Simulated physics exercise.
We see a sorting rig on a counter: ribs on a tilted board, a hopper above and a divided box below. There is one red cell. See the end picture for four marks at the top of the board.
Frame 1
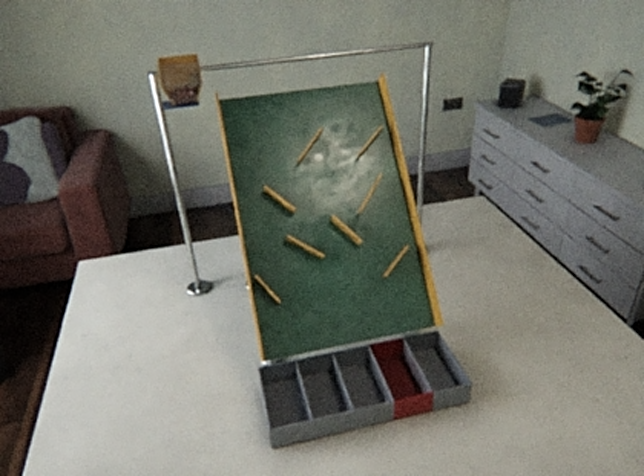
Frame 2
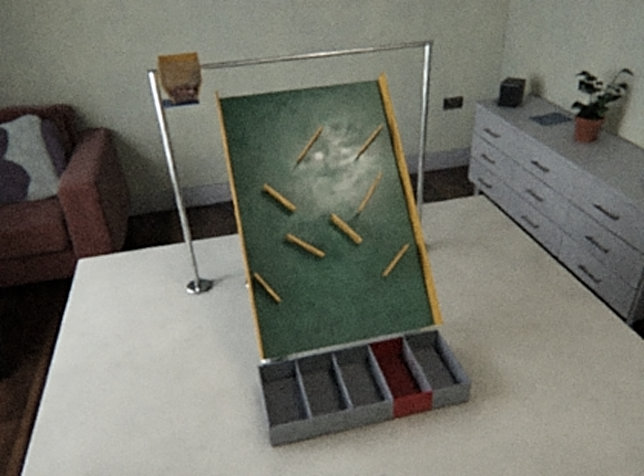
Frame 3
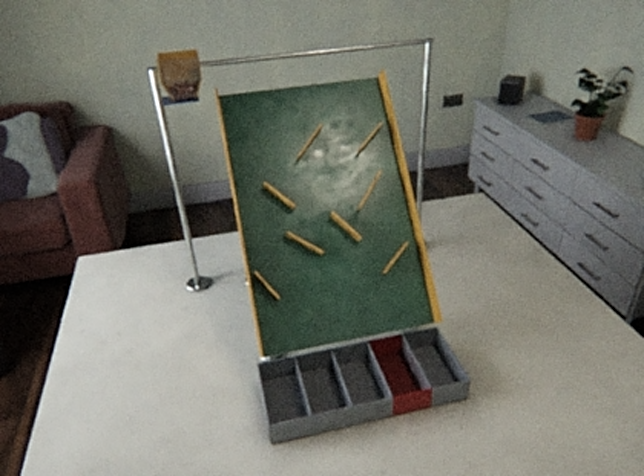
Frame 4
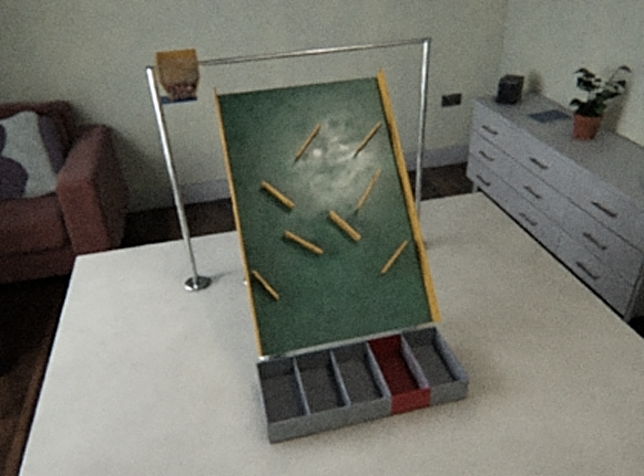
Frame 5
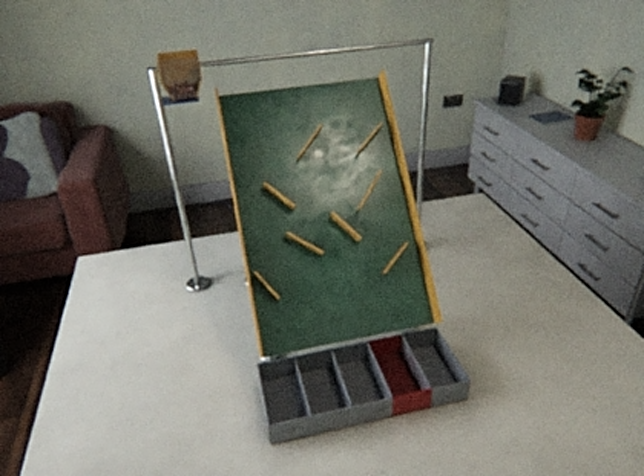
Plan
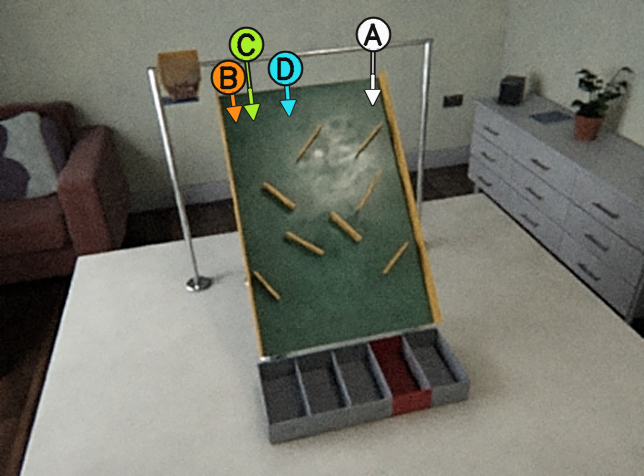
On a white counter, a tilted green board with ribs stands motionless above a divided box.
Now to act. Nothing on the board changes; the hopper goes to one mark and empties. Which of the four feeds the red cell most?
D.
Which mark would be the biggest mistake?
That would be B.
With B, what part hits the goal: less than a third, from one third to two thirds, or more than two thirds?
Mark B gives less than a third.
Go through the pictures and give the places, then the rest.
In the first picture, hopper at (184, 93), clay pellets, door shut.
In the second picture, ribs (299, 159) to (322, 126), (360, 152) to (383, 124), (265, 185) to (295, 208).
In the third picture, ribs (361, 207) to (382, 170), (286, 232) to (324, 253), (332, 212) to (361, 238).
In the fourth picture, ribs (253, 271) to (278, 298), (384, 271) to (407, 242).
In the fifth picture, red cell at (412, 401), number 4 of 5 from the left.
On the marked copy, mark A meets the board at (372, 99); mark B meets the board at (235, 116); mark C meets the board at (252, 114); mark D meets the board at (288, 109).
For mark A, about a third in the red cell, about two thirds in other cells.
For mark B, a small part in the red cell, most in other cells.
For mark C, about a third in the red cell, about two thirds in other cells.
For mark D, most in the red cell, about a quarter in other cells.
